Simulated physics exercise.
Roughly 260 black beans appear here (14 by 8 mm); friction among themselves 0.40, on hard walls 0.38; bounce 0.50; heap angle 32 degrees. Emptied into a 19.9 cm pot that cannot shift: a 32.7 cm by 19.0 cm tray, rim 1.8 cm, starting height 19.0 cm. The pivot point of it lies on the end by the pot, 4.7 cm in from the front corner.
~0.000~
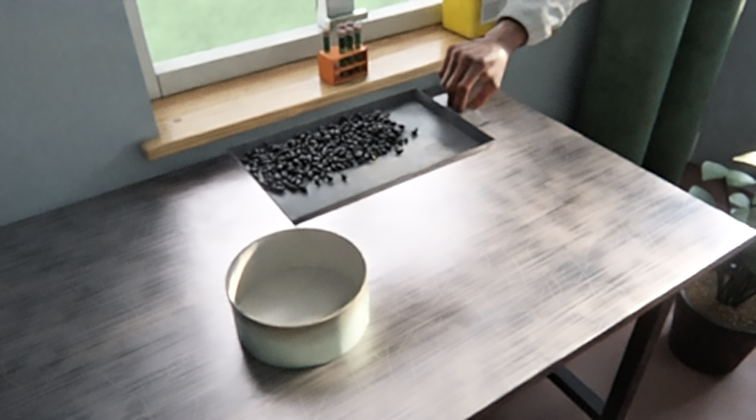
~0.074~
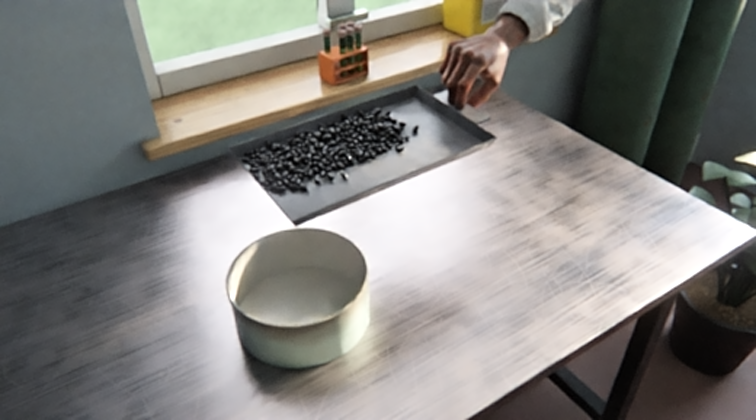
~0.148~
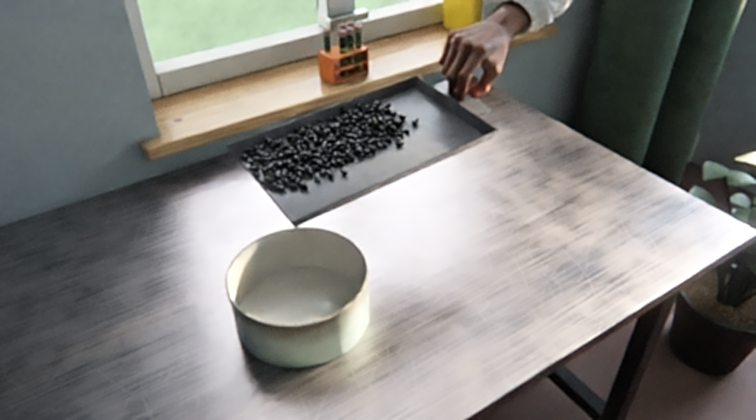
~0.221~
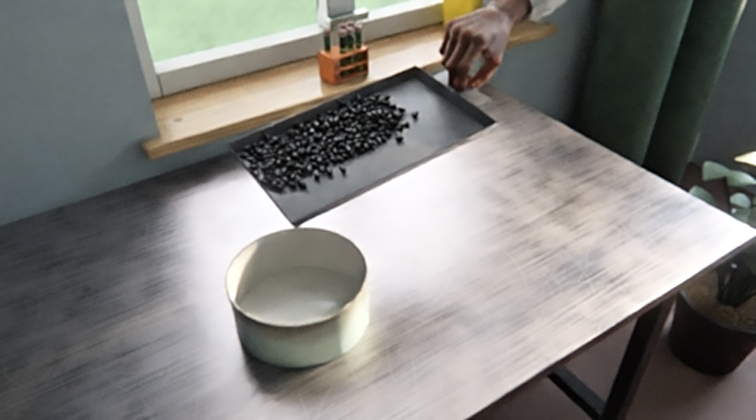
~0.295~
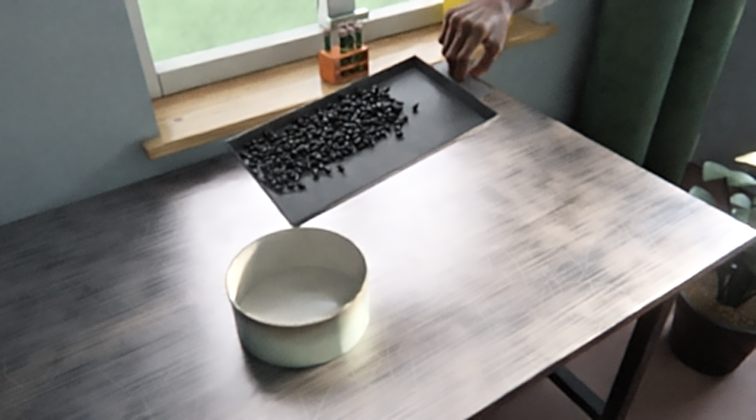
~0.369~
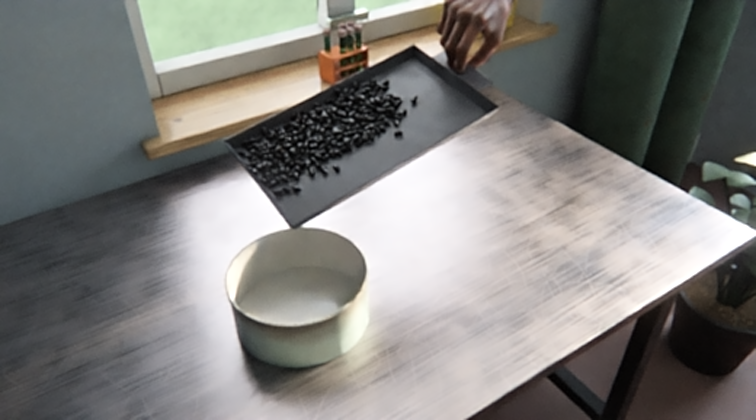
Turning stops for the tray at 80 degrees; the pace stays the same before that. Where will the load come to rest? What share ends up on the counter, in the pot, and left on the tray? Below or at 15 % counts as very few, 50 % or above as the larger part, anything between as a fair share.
Counter - very few, pot - the larger part, tray - very few.
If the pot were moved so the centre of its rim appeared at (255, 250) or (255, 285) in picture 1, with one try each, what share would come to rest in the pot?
Try one: ~ 40 %; try two: ~ 95 %.
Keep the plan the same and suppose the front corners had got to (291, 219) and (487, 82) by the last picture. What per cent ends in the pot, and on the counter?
You'd end with pot at 70 and counter at 30.
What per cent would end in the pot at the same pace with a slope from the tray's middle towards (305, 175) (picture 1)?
Estimate: Some 40 per cent.
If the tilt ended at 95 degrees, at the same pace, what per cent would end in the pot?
I'd say close to 100 percent.
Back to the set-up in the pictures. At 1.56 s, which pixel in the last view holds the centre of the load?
By then the middle of the load sits around (279, 237).
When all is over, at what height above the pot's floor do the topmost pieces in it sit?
Close to 3.0 cm up.
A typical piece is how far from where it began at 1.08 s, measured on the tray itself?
About 11 cm.
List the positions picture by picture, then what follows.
The first frame shows tray tilt 0 degrees, front corners at (293, 215) and (489, 139); middle of the pieces at (332, 146); pot at (297, 272).
The second frame shows tray tilt 1 degrees, front corners at (294, 216) and (490, 137); middle of the pieces at (333, 145).
The third frame shows tray tilt 4 degrees, front corners at (294, 217) and (491, 129), lowest corner left front; middle of the pieces at (332, 140).
The fourth frame shows tray tilt 7 degrees, front corners at (293, 218) and (491, 122), lowest corner left front; middle of the pieces at (331, 136).
The fifth frame shows tray tilt 10 degrees, front corners at (293, 219) and (492, 114), lowest corner left front; middle of the pieces at (331, 131).
The sixth frame shows tray tilt 13 degrees, front corners at (293, 220) and (492, 107), lowest corner left front; middle of the pieces at (329, 127); pot at (297, 272). Its pace works out near 45 degrees a second.
Then, at 1.08 s, tilt 44 degrees; the tray holds 90 %, the pot 0 %.
After 1.56 s, tilt 65 degrees; the tray holds 45 %, the pot 40 %.
Then, at 2.11 s, tilt 80 degrees; the tray holds 0 %, the pot 100 %.
At rest (2.7 s), counter 0 %, pot 100 %, tray 0 %.
